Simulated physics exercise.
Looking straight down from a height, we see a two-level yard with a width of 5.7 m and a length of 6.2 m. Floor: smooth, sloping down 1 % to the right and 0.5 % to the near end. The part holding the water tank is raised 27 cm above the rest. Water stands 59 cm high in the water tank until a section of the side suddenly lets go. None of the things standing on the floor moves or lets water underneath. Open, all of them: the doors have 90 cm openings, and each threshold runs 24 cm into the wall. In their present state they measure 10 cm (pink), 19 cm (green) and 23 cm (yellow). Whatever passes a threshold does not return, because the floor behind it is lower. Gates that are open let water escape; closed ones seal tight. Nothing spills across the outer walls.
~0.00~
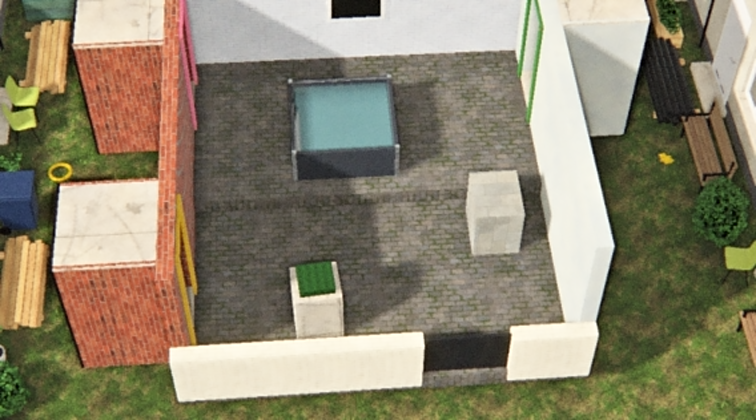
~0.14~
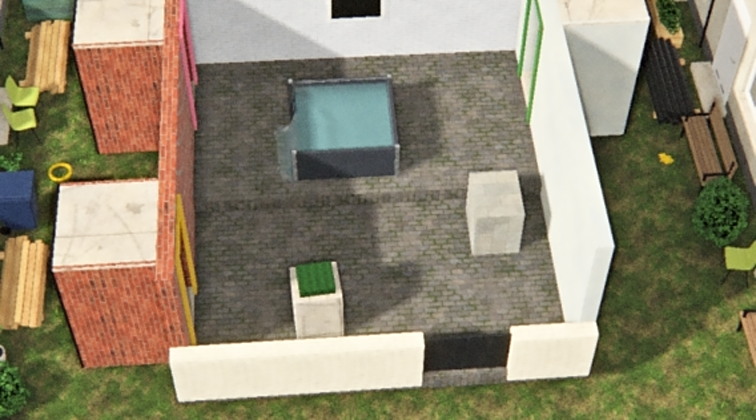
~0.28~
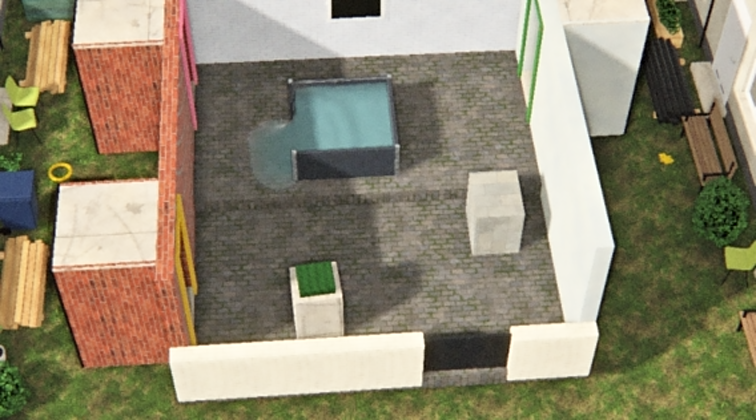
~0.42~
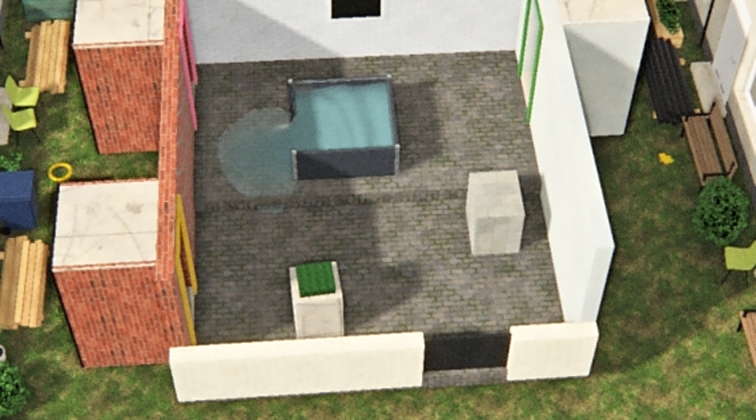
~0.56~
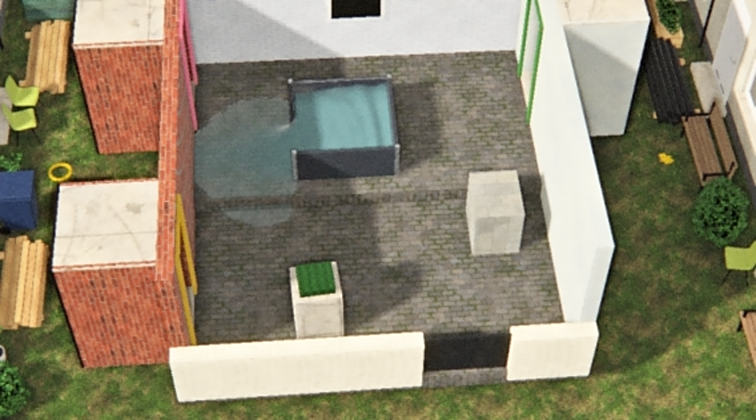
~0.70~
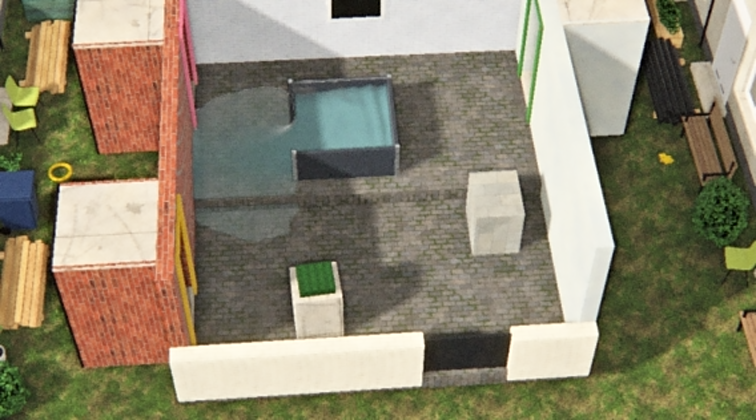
The clip shows a walled, paved yard seen from above, where water starts pouring from the left side of a dark-sided water tank, spreads leftward across the paving in a widening sheet, and reaches the area beside the brick wall.
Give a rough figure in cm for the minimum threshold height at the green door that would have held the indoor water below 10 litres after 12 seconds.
7 cm.
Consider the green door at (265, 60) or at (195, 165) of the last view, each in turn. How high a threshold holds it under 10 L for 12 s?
You'd want roughly 7.5 cm there first, then roughly 29 cm.
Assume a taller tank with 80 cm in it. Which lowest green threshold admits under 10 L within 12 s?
Then around 10.0 centimetres.
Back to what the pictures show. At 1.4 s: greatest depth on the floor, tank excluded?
About 34 cm at most.
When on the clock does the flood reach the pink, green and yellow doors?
Arrival times - pink: 0.8 s; green: 5.0 s; yellow: 1.6 s.
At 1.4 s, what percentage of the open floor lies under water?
Around 15 per cent of the free floor.
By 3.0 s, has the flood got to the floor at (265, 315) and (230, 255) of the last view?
In order: Submerged and submerged.
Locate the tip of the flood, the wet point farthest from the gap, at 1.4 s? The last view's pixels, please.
Look about (195, 296) in the last picture.
After 1.4 s water covers 15 % of the floor, deepest (34 cm) near (206, 168); it has not reached the green door.
After 3.0 s water covers 35 % of the floor, deepest (24 cm) near (194, 376); it has not reached the green door.
After 12.0 s water covers 90 % of the floor, deepest (12 cm) near (541, 356); 5 cm at the green door, 0 litres in over its 19 cm threshold.
At the green door as built, the water arrived by 4.8 s and peaked near 10 cm at 5.2 s.
Run again over the same 12 s with other heights there, 14 litres in over 6.5 cm, 3 litres over 8.5 cm. The limit of 10 litres is kept from about 7 cm up.
